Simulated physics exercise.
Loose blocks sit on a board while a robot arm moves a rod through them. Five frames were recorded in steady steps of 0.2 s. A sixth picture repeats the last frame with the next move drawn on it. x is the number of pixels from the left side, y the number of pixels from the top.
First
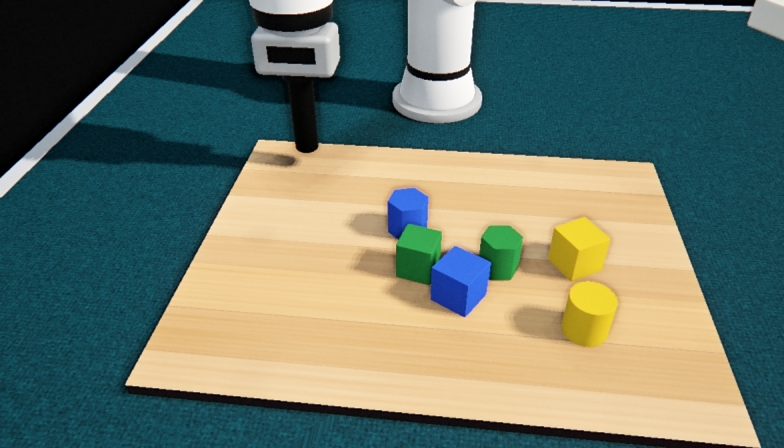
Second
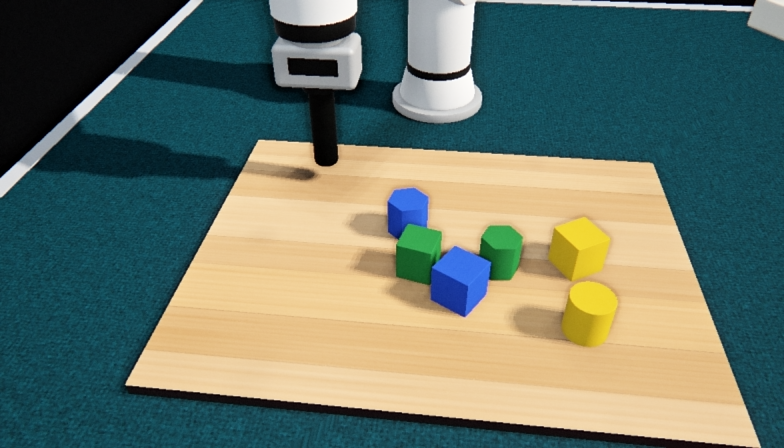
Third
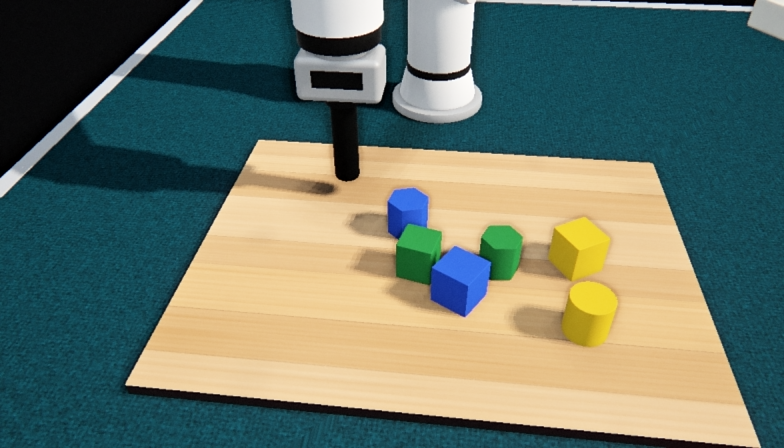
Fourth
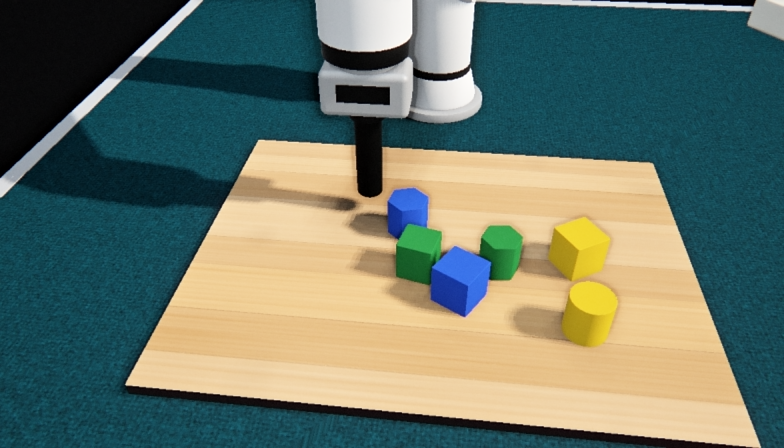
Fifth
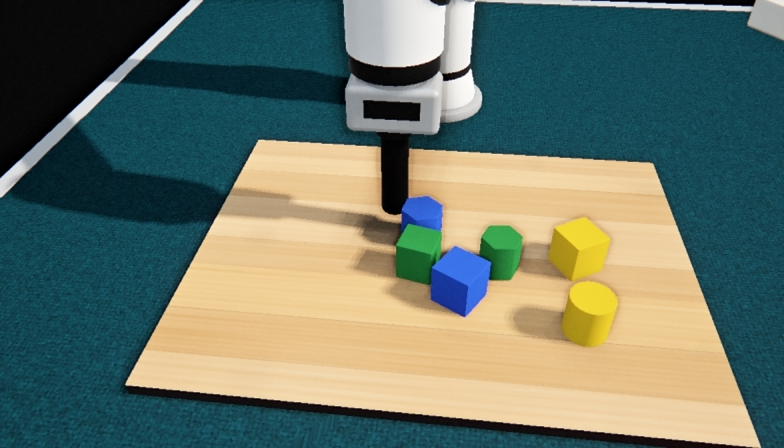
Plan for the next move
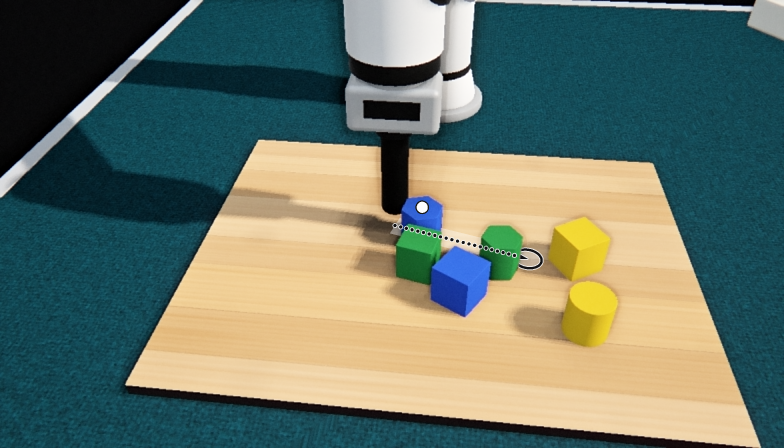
A robot arm lowers its black rod toward the viewer and to the right across a wooden board, approaching a cluster of blue and green blocks. The rod reaches the blue hexagonal block at the back and nudges it slightly right, while the other blocks, including two yellow ones, stay still.
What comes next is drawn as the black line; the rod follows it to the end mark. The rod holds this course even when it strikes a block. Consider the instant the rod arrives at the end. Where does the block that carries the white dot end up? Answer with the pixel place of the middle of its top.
If I read the scene right, the answer is (472, 235).
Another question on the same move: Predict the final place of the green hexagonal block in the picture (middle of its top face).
The middle of the upper face of the green hexagonal block will lie at about (522, 247) in the picture.
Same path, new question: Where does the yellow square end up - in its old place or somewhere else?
Well, the yellow square holds its place.
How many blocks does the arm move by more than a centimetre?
I'm going with two.
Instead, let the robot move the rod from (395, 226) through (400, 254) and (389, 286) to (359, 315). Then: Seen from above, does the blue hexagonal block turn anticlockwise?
My answer is yes.
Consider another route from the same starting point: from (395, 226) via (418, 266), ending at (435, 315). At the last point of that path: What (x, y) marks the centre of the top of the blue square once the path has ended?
The middle of the upper face of the blue square will lie at about (478, 281) in the picture.
Drawn move, in a line from (395, 226) to (527, 259); the dot is on the blue hexagonal block.
On the path given first. One third of the way, rod at (438, 219); blue hexagonal block at (455, 224), turned 50° clockwise.
Two thirds of the way, rod at (484, 230); blue hexagonal block at (472, 235), turned 90° clockwise; green hexagonal block at (513, 244), turned 20° anticlockwise.
At the end, rod at (531, 241); blue hexagonal block at (472, 235), turned 95° clockwise; green hexagonal block at (522, 247), turned 15° clockwise; yellow square still.
